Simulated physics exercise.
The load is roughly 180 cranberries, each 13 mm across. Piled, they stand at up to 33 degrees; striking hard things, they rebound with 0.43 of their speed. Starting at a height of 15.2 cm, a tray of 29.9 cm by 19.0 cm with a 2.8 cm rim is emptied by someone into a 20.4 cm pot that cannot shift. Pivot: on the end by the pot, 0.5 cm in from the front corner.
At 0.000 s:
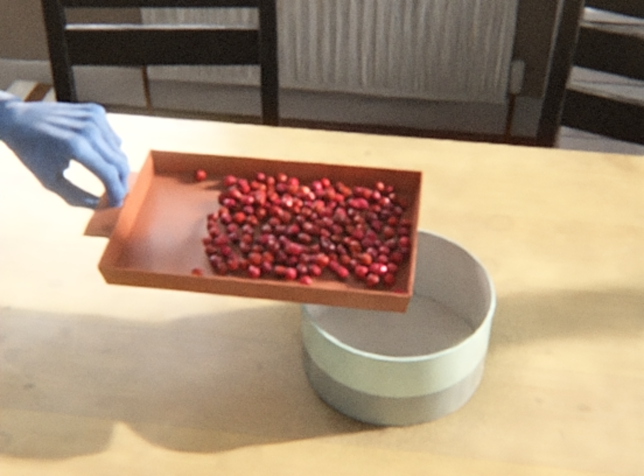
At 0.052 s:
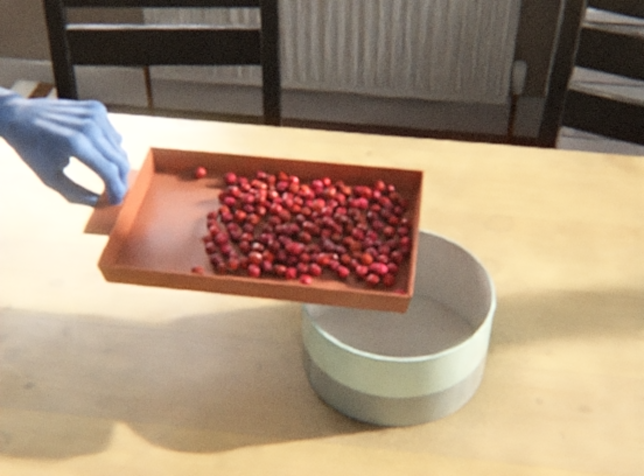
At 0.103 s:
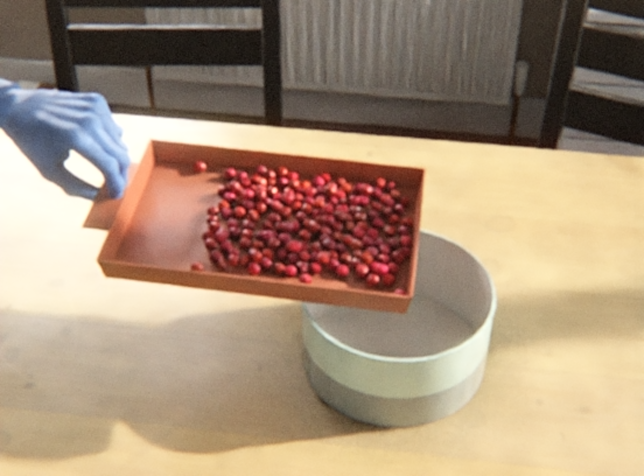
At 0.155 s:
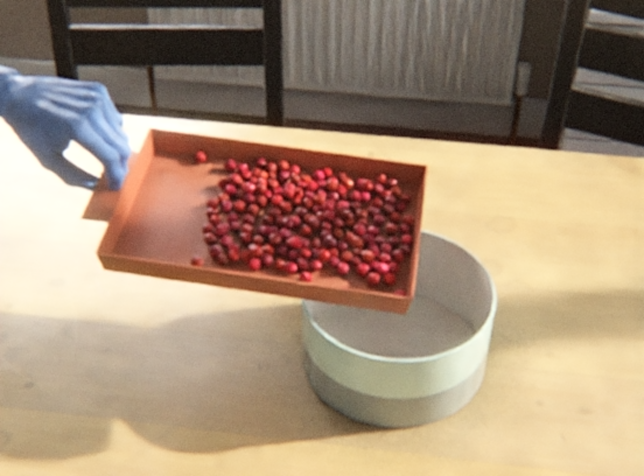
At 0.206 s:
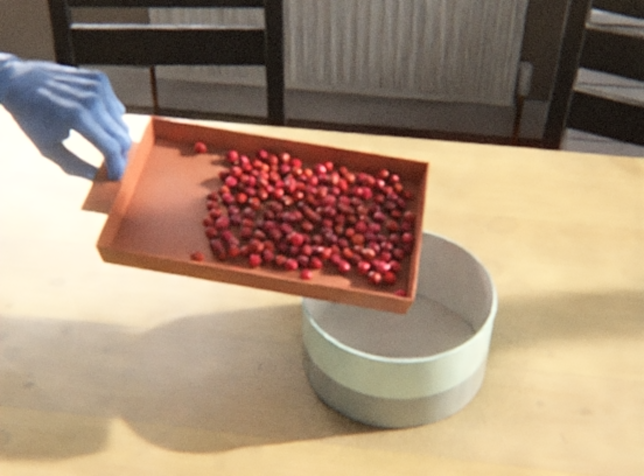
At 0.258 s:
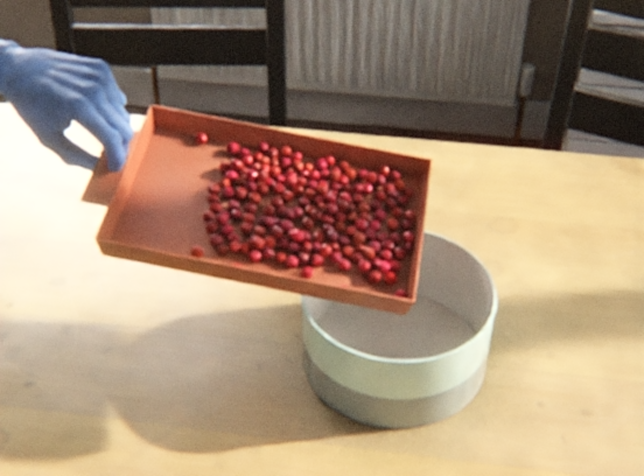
A blue-gloved hand slightly raises the left end of a tray of red berries.
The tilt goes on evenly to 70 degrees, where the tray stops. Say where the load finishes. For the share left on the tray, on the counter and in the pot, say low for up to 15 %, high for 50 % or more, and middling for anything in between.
Tray - high, counter - low, pot - low.
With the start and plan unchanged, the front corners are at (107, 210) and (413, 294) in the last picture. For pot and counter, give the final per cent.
Pot 0; counter 0.
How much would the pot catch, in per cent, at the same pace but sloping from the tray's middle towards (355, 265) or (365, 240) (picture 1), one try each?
Near 0 and 0 per cent, in that order.
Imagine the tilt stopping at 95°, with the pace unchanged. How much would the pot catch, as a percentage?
That comes out at some 0 per cent.
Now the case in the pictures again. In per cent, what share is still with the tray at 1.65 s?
It works out to near 95 per cent of the load.
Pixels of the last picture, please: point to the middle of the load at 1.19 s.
Approximately (371, 204) in the last picture.
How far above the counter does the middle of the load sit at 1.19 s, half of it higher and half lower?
Some 26 cm above the counter.
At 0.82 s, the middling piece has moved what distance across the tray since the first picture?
Displacement on the tray: About 3 cm.
Then, at 0.82 s, tilt 39 degrees; the tray holds 100 %, the pot 0 %.
Then, at 1.19 s, tilt 57 degrees; the tray holds 100 %, the pot 0 %.
After 1.65 s, tilt 70 degrees; the tray holds 95 %, the pot 0 %.
By 2.2 s all is still; tray 95 %, counter 5 %, pot 0 %.
